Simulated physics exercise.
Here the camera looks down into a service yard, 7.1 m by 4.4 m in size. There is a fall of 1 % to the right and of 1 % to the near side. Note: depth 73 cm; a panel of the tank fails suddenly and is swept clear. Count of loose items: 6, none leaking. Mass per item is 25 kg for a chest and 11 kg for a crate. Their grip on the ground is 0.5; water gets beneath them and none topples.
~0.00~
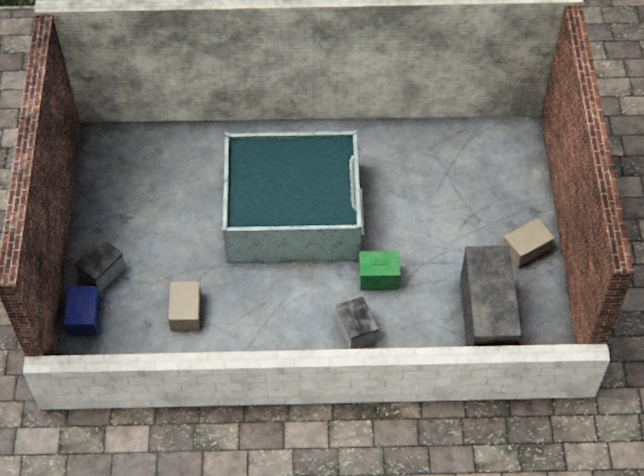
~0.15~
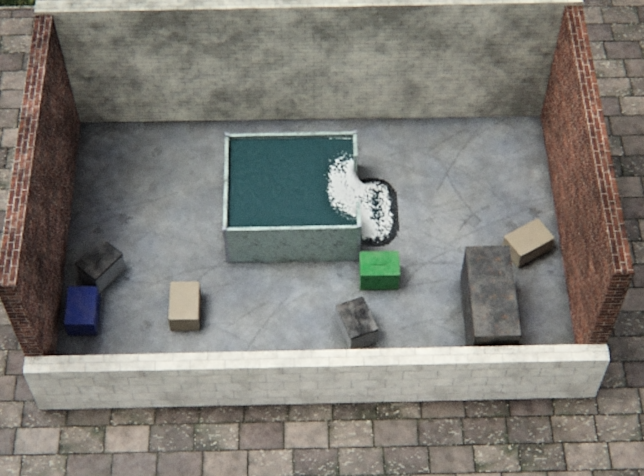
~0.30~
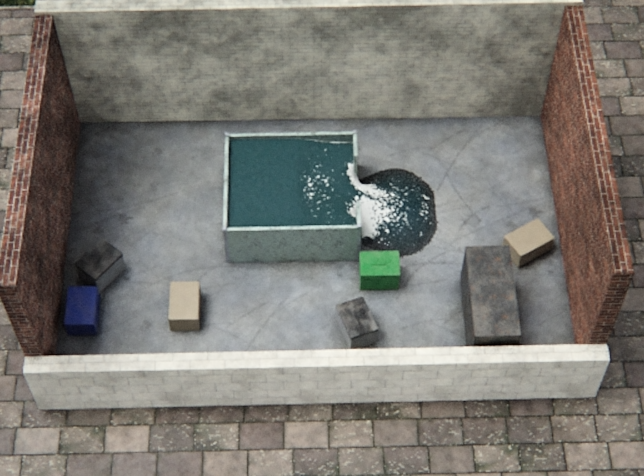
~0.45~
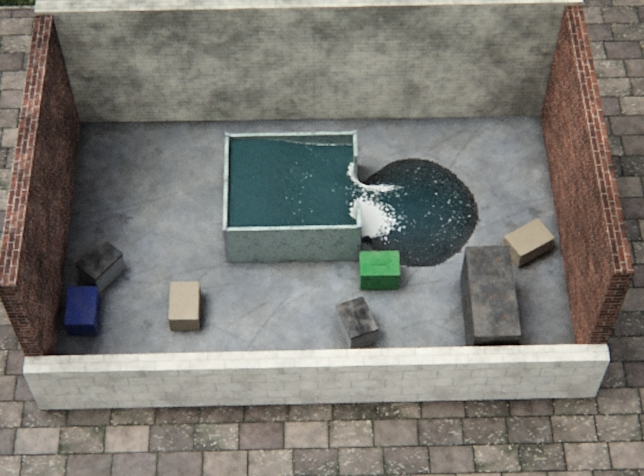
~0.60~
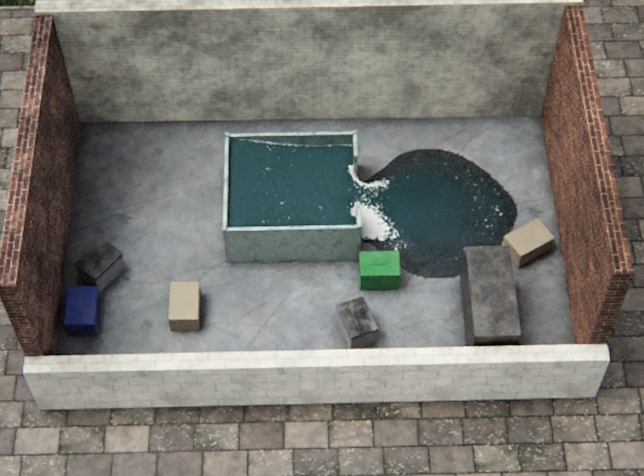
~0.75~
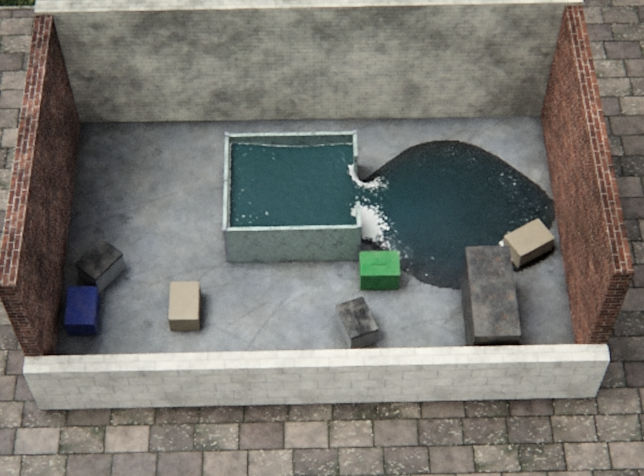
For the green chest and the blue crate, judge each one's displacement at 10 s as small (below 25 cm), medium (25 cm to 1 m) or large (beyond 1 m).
Green chest - small, blue crate - small.
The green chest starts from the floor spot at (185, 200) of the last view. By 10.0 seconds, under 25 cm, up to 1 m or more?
Outcome: It sits still.
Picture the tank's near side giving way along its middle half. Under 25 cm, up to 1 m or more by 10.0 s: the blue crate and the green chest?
The blue crate is swept a long way; the green chest remains where it was.
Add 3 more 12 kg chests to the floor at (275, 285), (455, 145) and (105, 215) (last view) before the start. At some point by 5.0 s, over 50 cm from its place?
Going one by one: Not far enough, too far, not far enough.
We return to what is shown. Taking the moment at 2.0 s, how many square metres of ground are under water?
Close to 13 m2, I'd say.
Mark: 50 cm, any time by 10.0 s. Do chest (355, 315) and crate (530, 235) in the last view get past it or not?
Taking them in order: Fell shy and exceeded.
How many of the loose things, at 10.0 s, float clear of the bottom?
Just then, the number is 2.
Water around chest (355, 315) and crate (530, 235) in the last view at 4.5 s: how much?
About 3 and 21 cm.
After 2.0 s the green chest is near (379, 263), 0.0 m from its start, aground; the blue crate is near (81, 305), 0.0 m from its start, aground; 0 afloat.
After 4.5 s the green chest is near (379, 263), 0.0 m from its start, aground; the blue crate is near (81, 305), 0.0 m from its start, aground; 1 afloat.
After 7.0 s the green chest is near (379, 263), 0.0 m from its start, aground; the blue crate is near (81, 305), 0.0 m from its start, aground; 1 afloat.
After 10.0 s the green chest is near (377, 263), 0.0 m from its start, aground; the blue crate is near (89, 307), 0.1 m from its start, afloat; 2 afloat.
